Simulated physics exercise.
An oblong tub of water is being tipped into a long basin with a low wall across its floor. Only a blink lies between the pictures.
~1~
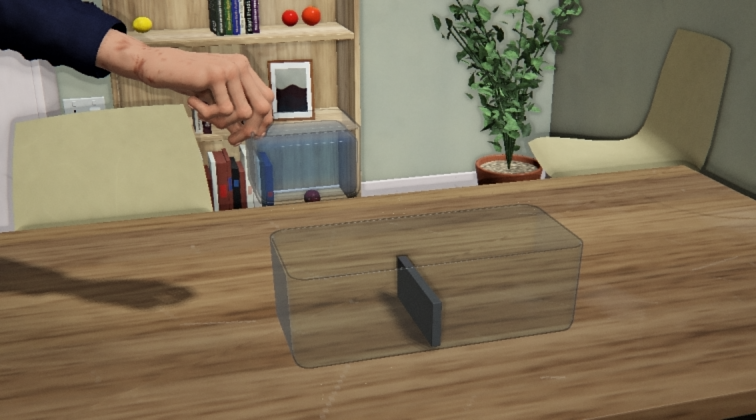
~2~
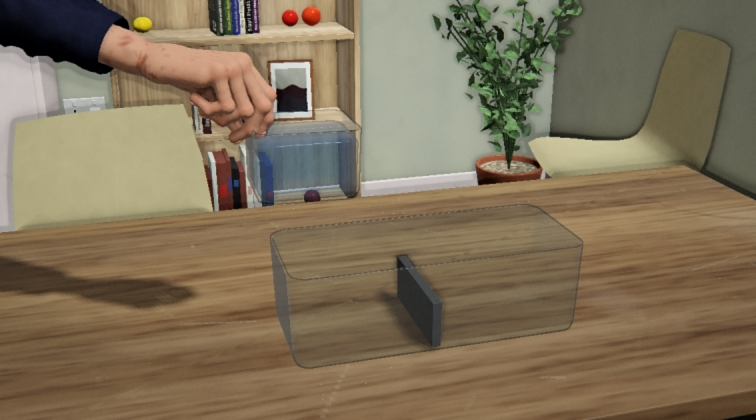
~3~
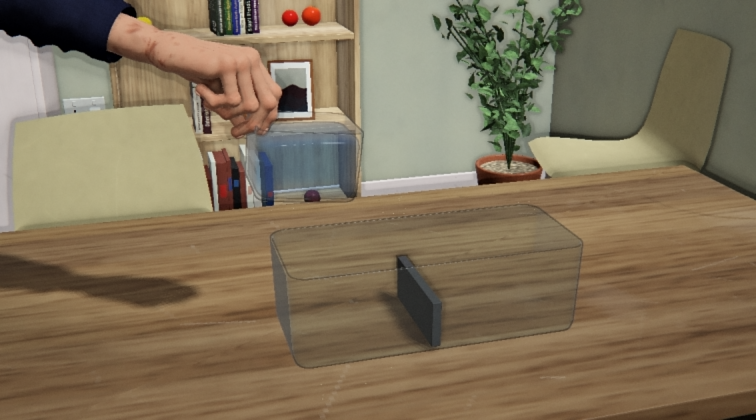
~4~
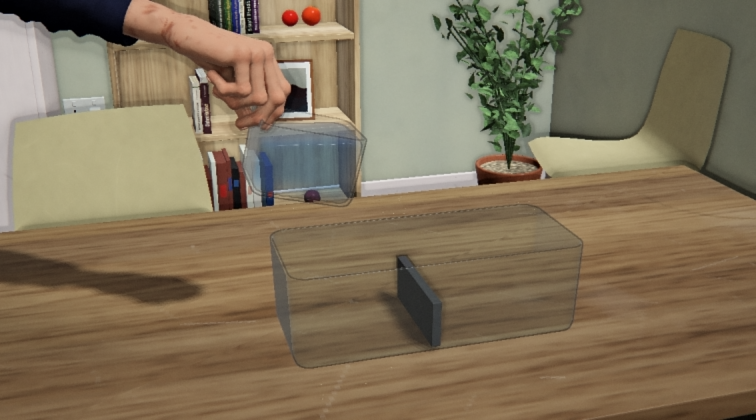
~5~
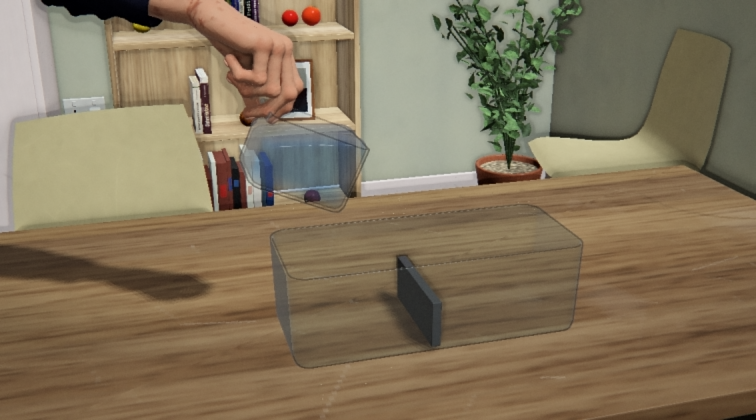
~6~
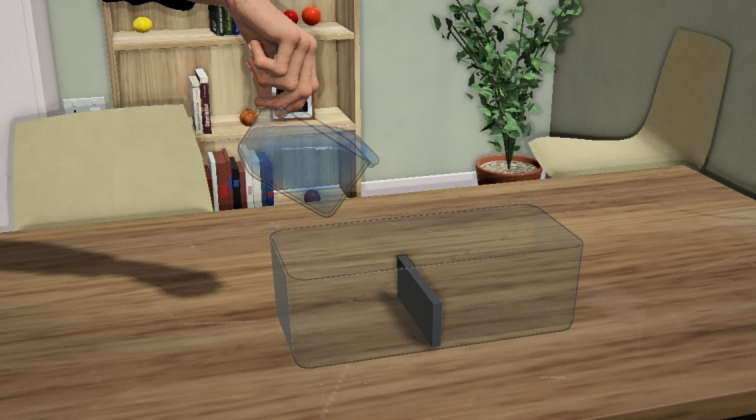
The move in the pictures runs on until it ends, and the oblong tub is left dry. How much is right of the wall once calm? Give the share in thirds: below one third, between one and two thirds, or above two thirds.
The share right of the wall is going to stay short of a third.
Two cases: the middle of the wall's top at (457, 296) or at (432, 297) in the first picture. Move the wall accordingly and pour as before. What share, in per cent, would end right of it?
About 20 per cent on the first try, and 15 per cent on the second.
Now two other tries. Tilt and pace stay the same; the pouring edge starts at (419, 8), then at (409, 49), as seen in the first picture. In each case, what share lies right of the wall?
Estimate, first then second: 90 per cent and 90 per cent.
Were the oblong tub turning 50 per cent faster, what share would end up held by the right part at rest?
Roughly 10 in a hundred.
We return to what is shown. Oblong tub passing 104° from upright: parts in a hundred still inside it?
About 20 %.
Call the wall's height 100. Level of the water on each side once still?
I'd put the left at about 40 and the right at about 10.
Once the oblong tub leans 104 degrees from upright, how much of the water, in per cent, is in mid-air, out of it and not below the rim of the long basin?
Close to 30 per cent.
A moment on, the oblong tub is tipped right over and 21 per cent is still to pour, 34 is left of the wall and 13 right of it.
Next, the oblong tub is tipped right over and 2 per cent is still to pour, 77 is left of the wall and 15 right of it.
Then the oblong tub is tipped right over and 0 per cent is still to pour, 82 is left of the wall and 16 right of it.
Later the oblong tub is tipped right over and 0 per cent is still to pour, 82 is left of the wall and 16 right of it.
At rest 82 per cent lies left of the wall, 16 right of it and 1 outside.
